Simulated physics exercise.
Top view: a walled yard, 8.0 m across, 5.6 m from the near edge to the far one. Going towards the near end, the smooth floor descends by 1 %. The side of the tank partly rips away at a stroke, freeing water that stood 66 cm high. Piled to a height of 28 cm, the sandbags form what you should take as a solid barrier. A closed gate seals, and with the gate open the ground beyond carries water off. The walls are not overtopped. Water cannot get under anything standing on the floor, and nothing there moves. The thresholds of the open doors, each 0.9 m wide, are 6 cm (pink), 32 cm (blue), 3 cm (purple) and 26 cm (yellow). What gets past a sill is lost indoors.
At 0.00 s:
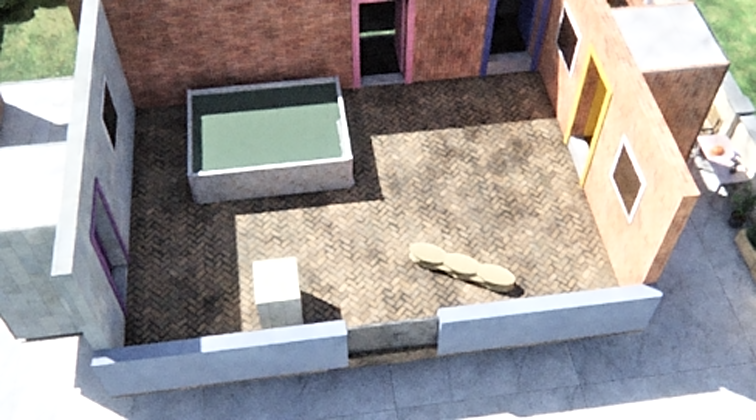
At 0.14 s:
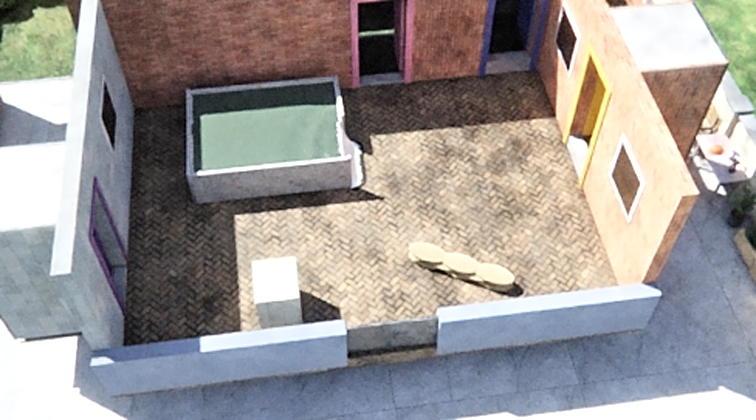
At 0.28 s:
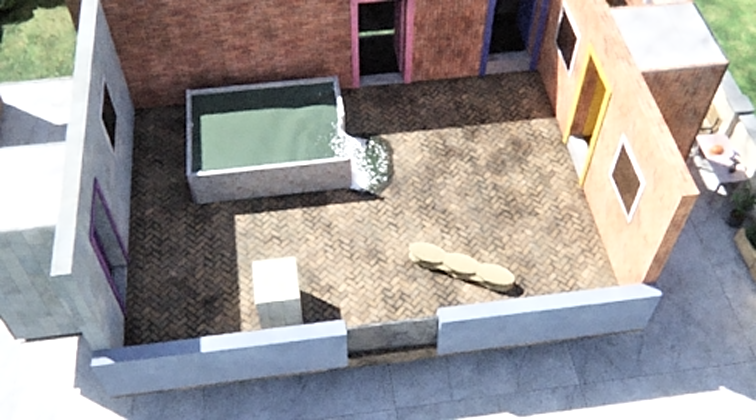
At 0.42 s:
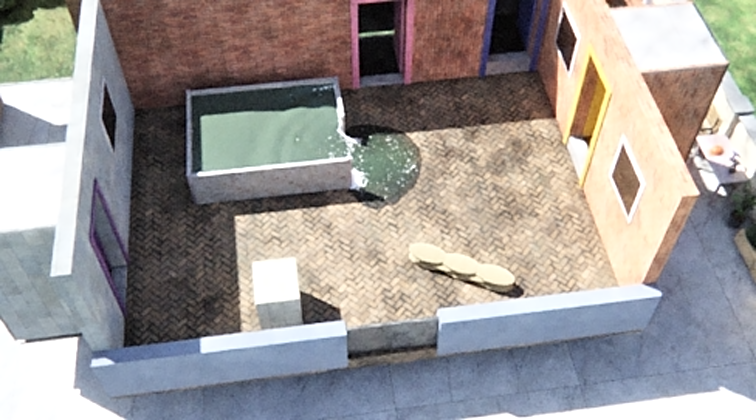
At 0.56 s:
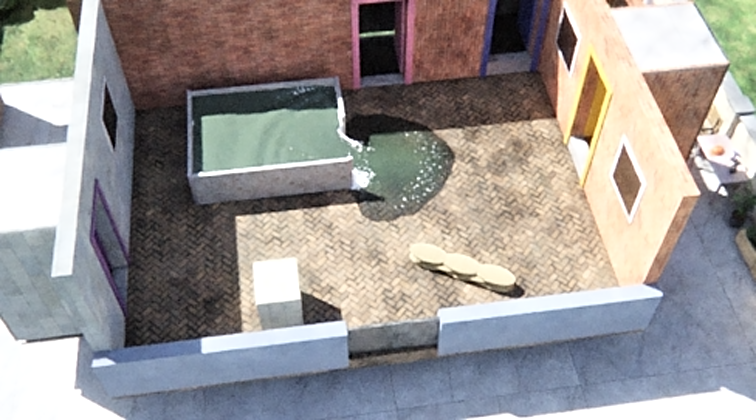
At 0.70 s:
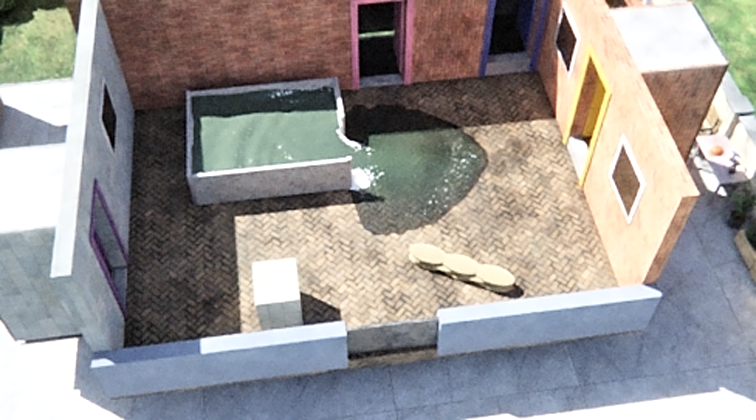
Green water sits still in a raised rectangular tank in a walled, brick-paved yard, until part of the tank's right side breaks open. Water gushes through the gap in a white, foamy burst, then spreads rightward across the paving as a widening, rounded dark pool behind the row of sandbags.
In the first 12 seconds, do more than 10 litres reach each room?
In the end pink door: Limit unbroken; blue door: Limit unbroken; purple door: Limit broken; yellow door: Limit unbroken.
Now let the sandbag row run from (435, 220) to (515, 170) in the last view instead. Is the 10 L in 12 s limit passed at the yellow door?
Against that limit the yellow door lands on the low side.
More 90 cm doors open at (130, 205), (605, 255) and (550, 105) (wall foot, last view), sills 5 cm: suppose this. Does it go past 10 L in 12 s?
The first one doesn't reach it, the second one exceeds it, and the third one exceeds it.
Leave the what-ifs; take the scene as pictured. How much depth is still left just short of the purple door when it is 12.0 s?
Around 9.0 cm there.
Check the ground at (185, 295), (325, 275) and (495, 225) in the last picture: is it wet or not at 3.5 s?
Respectively: Was missed, was missed, got hit.
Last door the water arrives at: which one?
That's the purple door.
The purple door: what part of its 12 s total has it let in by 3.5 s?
About 0%.
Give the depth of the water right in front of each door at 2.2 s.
Readings (cm): Pink = 2; blue = 9; purple = 0; yellow = 24.
After 1.4 s water covers 35 % of the floor and is deepest (39 cm) near (355, 174); pink door not reached, blue door not reached, purple door not reached, yellow door 15 cm at the sill, 0 L in.
After 2.2 s water covers 45 % of the floor and is deepest (34 cm) near (355, 174); pink door 2 cm at the sill, 0 L in, blue door 9 cm at the sill, 0 L in, purple door not reached, yellow door 24 cm at the sill, 0 L in.
After 3.5 s water covers 45 % of the floor and is deepest (31 cm) near (624, 301); pink door 1 cm at the sill, 0 L in, blue door 19 cm at the sill, 0 L in, purple door not reached, yellow door 21 cm at the sill, 0 L in.
After 7.0 s water covers 75 % of the floor and is deepest (22 cm) near (606, 313); pink door 4 cm at the sill, 0 L in, blue door 11 cm at the sill, 0 L in, purple door not reached, yellow door 16 cm at the sill, 0 L in.
After 12.0 s water covers 95 % of the floor and is deepest (16 cm) near (606, 313); pink door 6 cm at the sill, 0 L in, blue door 10 cm at the sill, 0 L in, purple door 9 cm at the sill, 18 L in, yellow door 11 cm at the sill, 0 L in.
